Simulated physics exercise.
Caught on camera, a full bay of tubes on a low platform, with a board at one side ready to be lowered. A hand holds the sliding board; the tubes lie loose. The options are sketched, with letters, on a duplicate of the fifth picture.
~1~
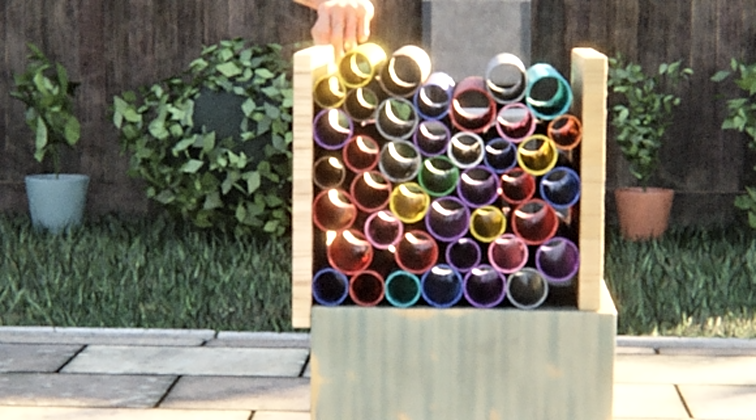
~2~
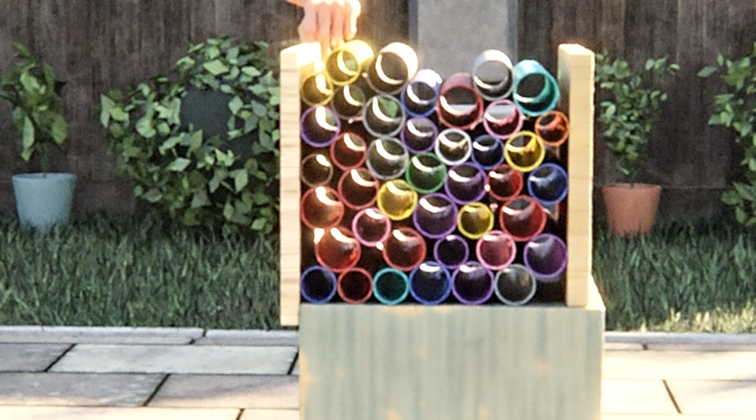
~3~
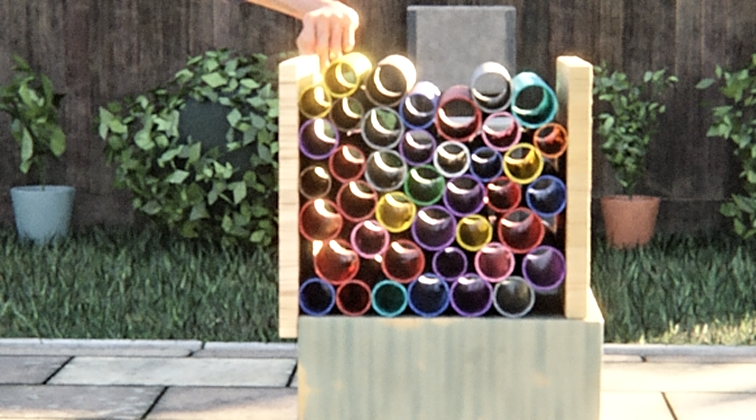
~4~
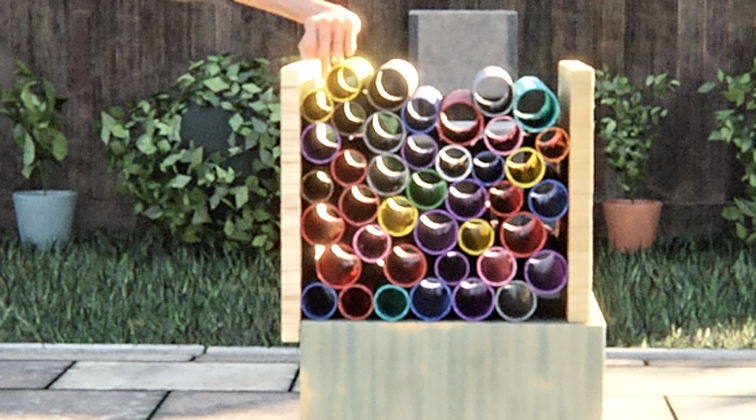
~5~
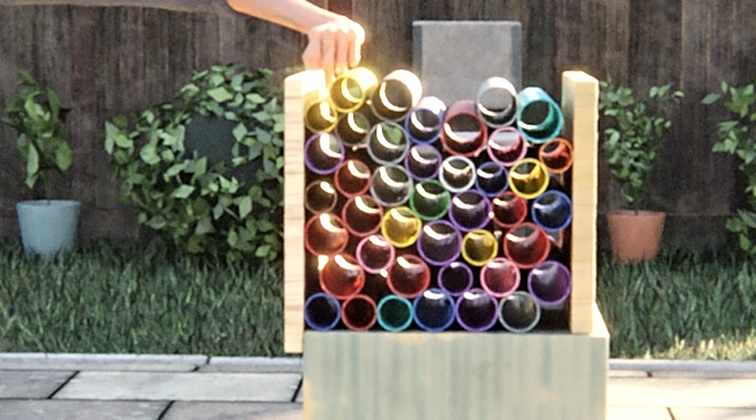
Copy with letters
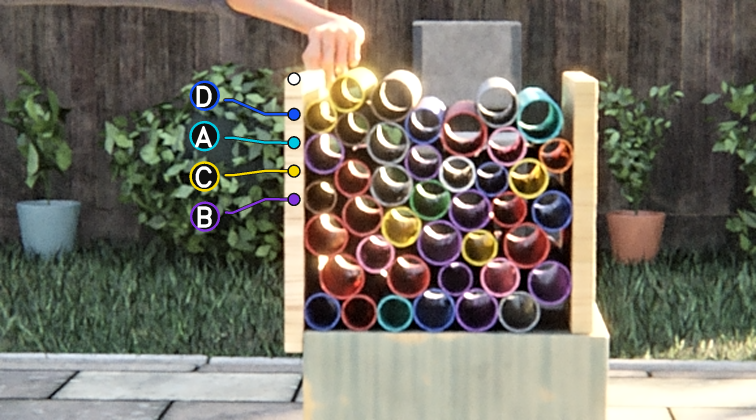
A hand rested on the top left corner of a wooden bay packed with loose, colourful tubes, and more of the arm came into view while the tubes stayed in place, the view shifting slightly.
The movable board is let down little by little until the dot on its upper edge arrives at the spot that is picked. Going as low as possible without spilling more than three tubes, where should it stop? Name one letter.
The answer is mark C.
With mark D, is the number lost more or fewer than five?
Fewer than five.
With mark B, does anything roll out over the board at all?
Yes.
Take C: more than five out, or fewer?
It loses fewer than five.
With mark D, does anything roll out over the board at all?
No.
On the marked copy, A at (294, 143); B at (294, 199); C at (294, 171); D at (294, 114); the white dot at (294, 79).
With C. Early on, top of the board (304, 127).
Further on, top of the board (304, 171).
At the end, top of the board (304, 171), two out over the board.
As for the rest, A none out over the board; B more than three out over the board; D none out over the board.
